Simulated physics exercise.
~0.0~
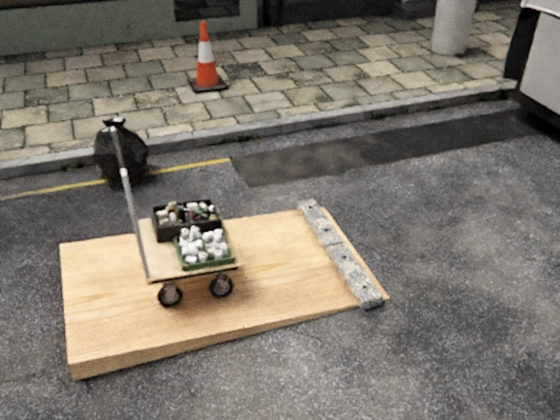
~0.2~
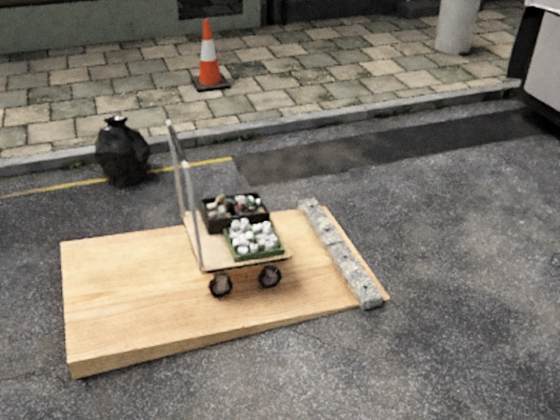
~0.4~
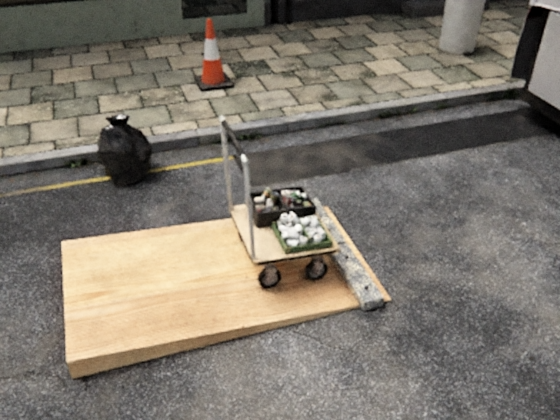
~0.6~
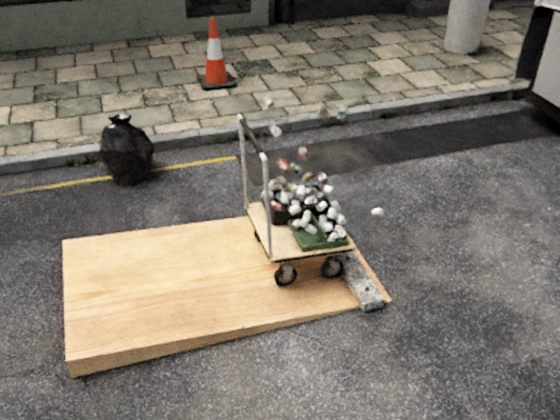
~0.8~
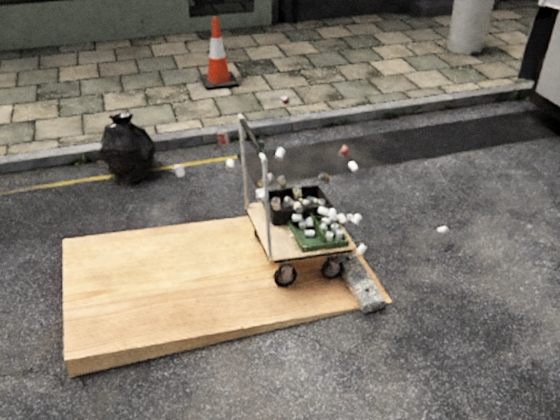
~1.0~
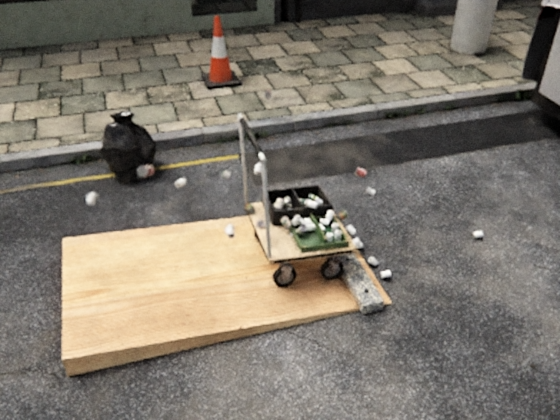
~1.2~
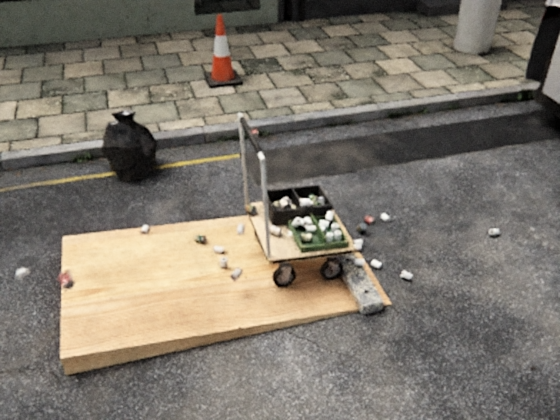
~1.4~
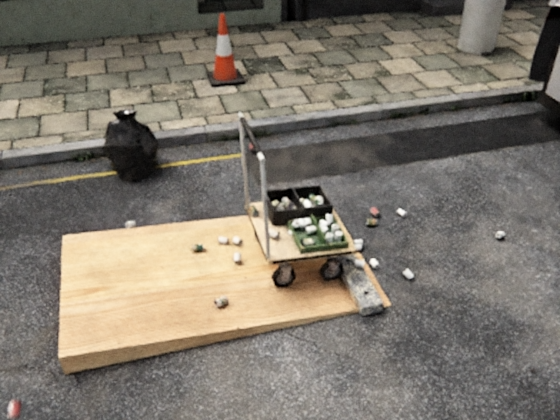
Street beside a paved kerb, a trolley rolling right down a wooden ramp, stopping at a sill and scattering pieces from both baskets.
